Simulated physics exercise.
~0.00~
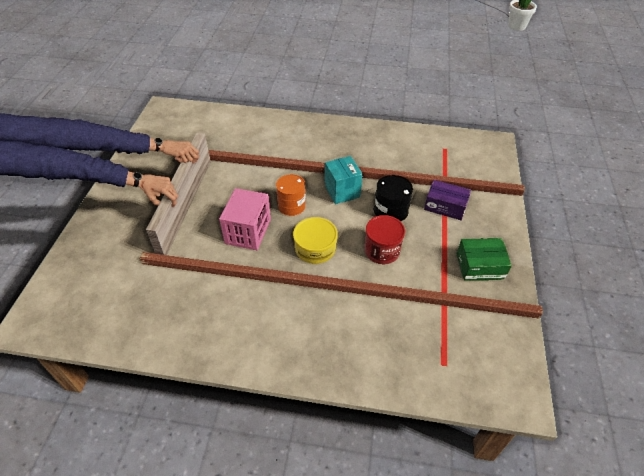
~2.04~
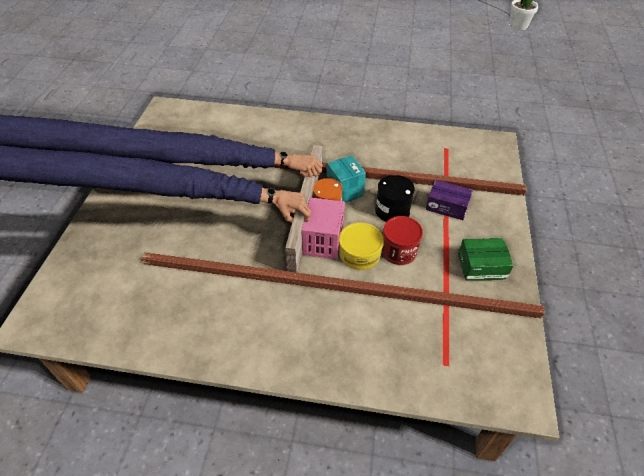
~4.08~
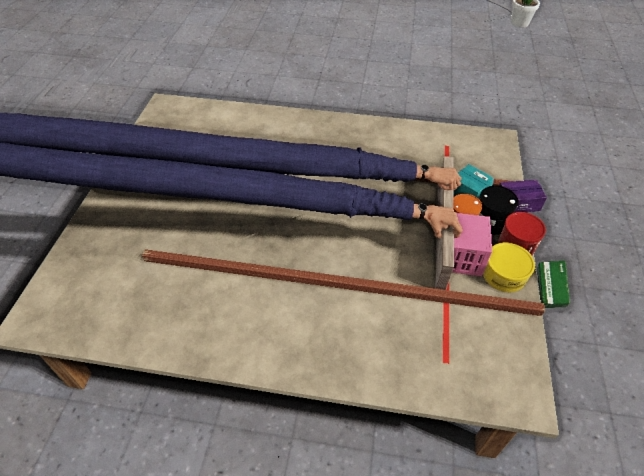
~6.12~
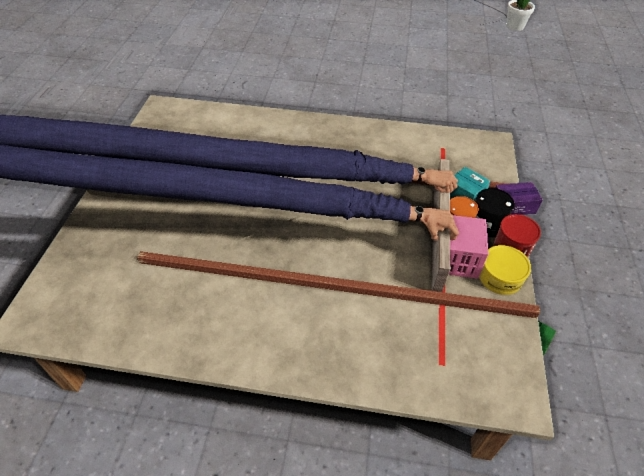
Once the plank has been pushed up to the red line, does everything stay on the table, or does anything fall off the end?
Not everything stays on, as the green box falls off the end. The other objects remain on the table, bunched up between the plank and the edge.
